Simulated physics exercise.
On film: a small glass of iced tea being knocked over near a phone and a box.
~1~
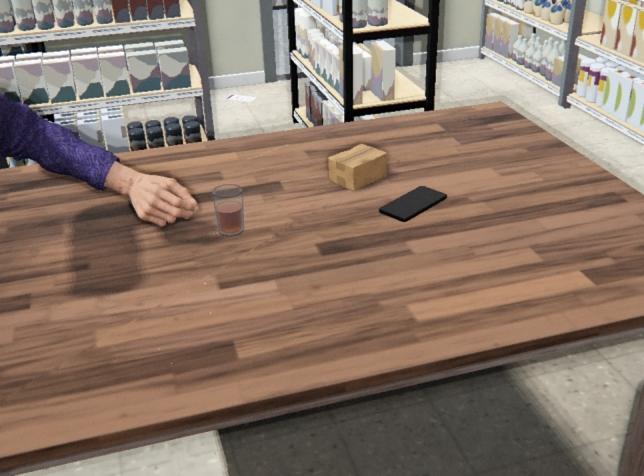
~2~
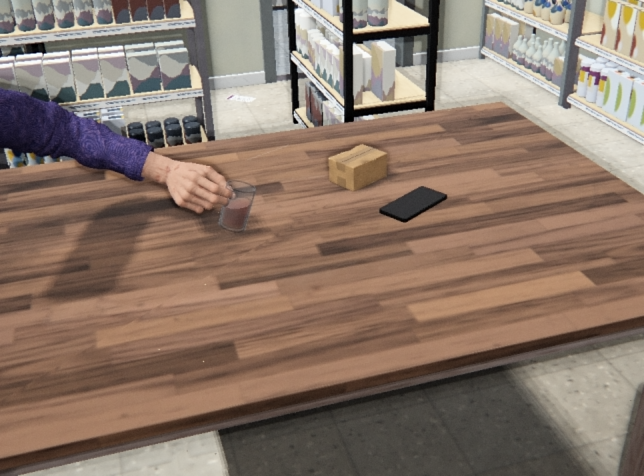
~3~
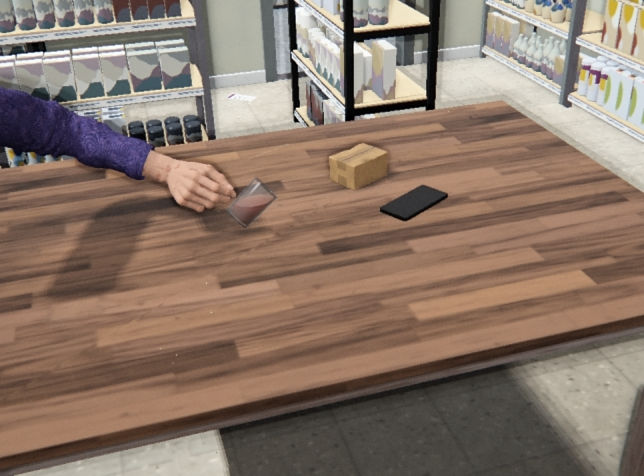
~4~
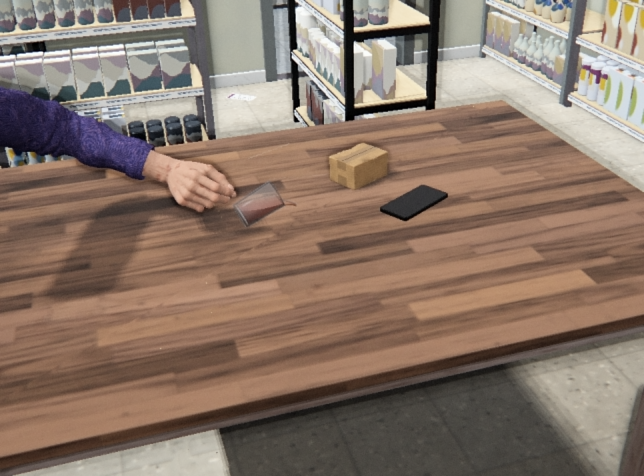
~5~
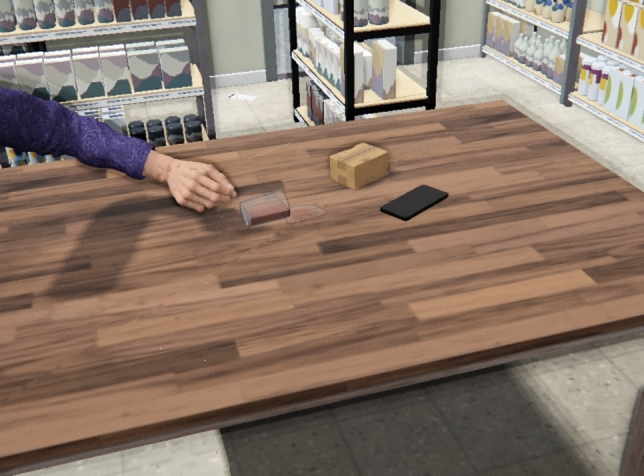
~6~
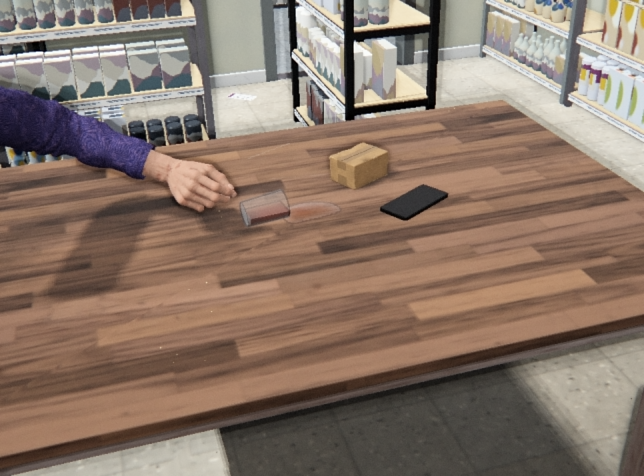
A hand in a purple sleeve reached right and pushed a small glass of iced tea, which tipped over onto its side on the wooden table, and a little puddle spread toward the phone and box.
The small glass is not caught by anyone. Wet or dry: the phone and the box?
Phone becomes wet, box becomes wet.
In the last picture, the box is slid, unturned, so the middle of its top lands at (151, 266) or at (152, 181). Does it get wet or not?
Case 1 - it is not touched; case 2 - it is not touched.
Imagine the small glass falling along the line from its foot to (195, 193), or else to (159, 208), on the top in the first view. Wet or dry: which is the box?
On the first try it avoids the spill, and on the second try it avoids the spill.
Soon after, the puddle covers about as much as a plate; the phone is wet; the box is wet.
In the end, the puddle covers about as much as a plate; the phone is wet; the box is wet.
